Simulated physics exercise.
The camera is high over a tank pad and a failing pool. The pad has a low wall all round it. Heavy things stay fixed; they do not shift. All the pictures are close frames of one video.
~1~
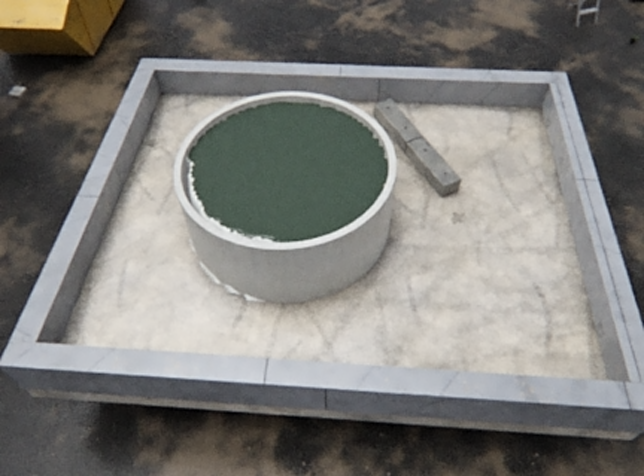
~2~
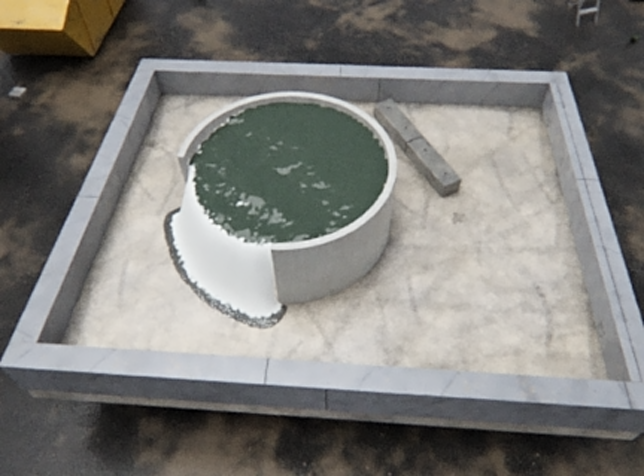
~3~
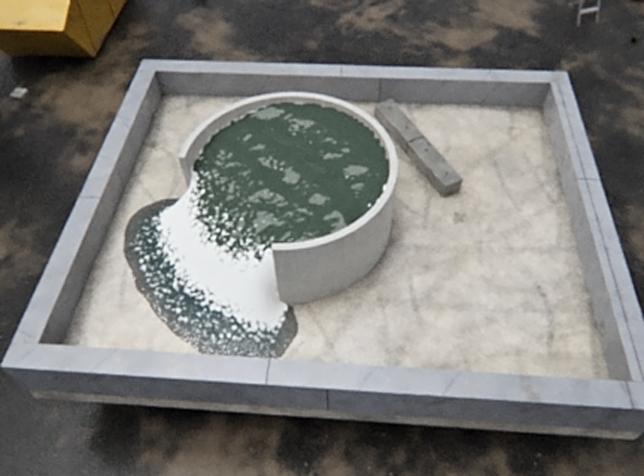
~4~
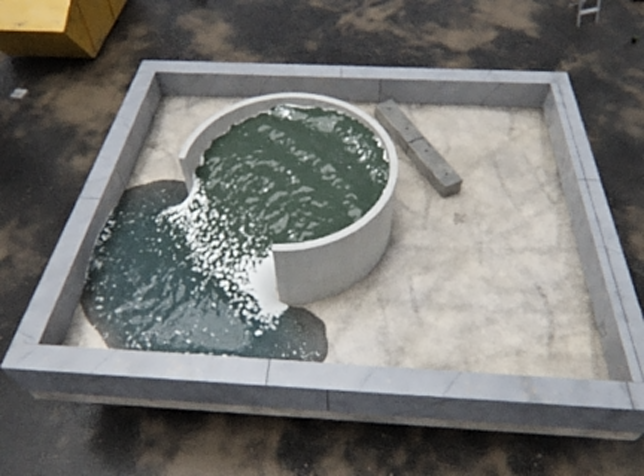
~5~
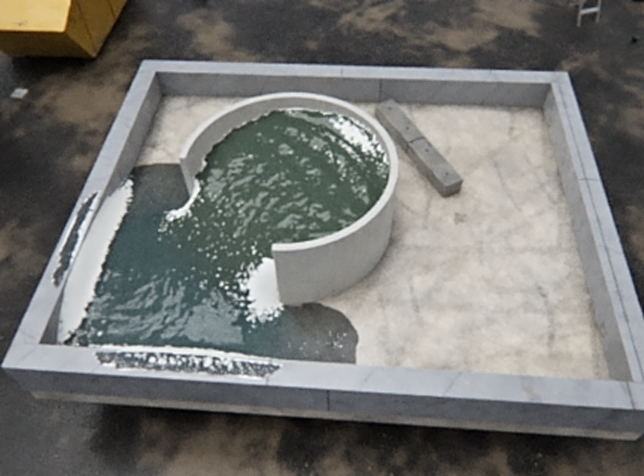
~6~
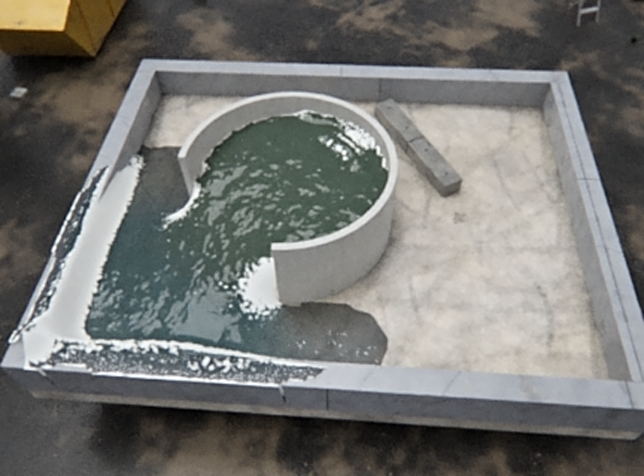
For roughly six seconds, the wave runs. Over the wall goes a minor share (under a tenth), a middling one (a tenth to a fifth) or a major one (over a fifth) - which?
Pretty clearly, it's a moderate loss, a tenth up to a fifth.
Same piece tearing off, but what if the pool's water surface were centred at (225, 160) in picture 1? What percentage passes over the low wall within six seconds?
I'd say roughly 16 percent of it.
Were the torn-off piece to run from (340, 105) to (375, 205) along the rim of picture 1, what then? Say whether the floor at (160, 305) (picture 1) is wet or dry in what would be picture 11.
Untouched.
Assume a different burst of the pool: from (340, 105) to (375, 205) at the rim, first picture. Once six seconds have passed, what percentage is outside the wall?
Close to 2 percent, I'd say.
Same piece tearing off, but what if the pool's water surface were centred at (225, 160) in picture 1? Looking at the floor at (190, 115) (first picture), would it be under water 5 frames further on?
Outcome at that point: Inundated.
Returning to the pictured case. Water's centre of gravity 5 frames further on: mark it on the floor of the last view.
Roughly (228, 257).
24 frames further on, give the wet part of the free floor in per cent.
That's roughly 90 per cent.
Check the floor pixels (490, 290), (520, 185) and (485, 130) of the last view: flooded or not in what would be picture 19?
One after the other: Awash, not flooded, not flooded.
A moment on, water covers 30 % of the floor; the low wall has let 2 % over.
Next, water covers 35 % of the floor; the low wall has let 4 % over.
Then, water covers 55 % of the floor; the low wall has let 12 % over.
Later, water covers 75 % of the floor; the low wall has let 12 % over.
In the end, water covers 80 % of the floor; the low wall has let 13 % over.
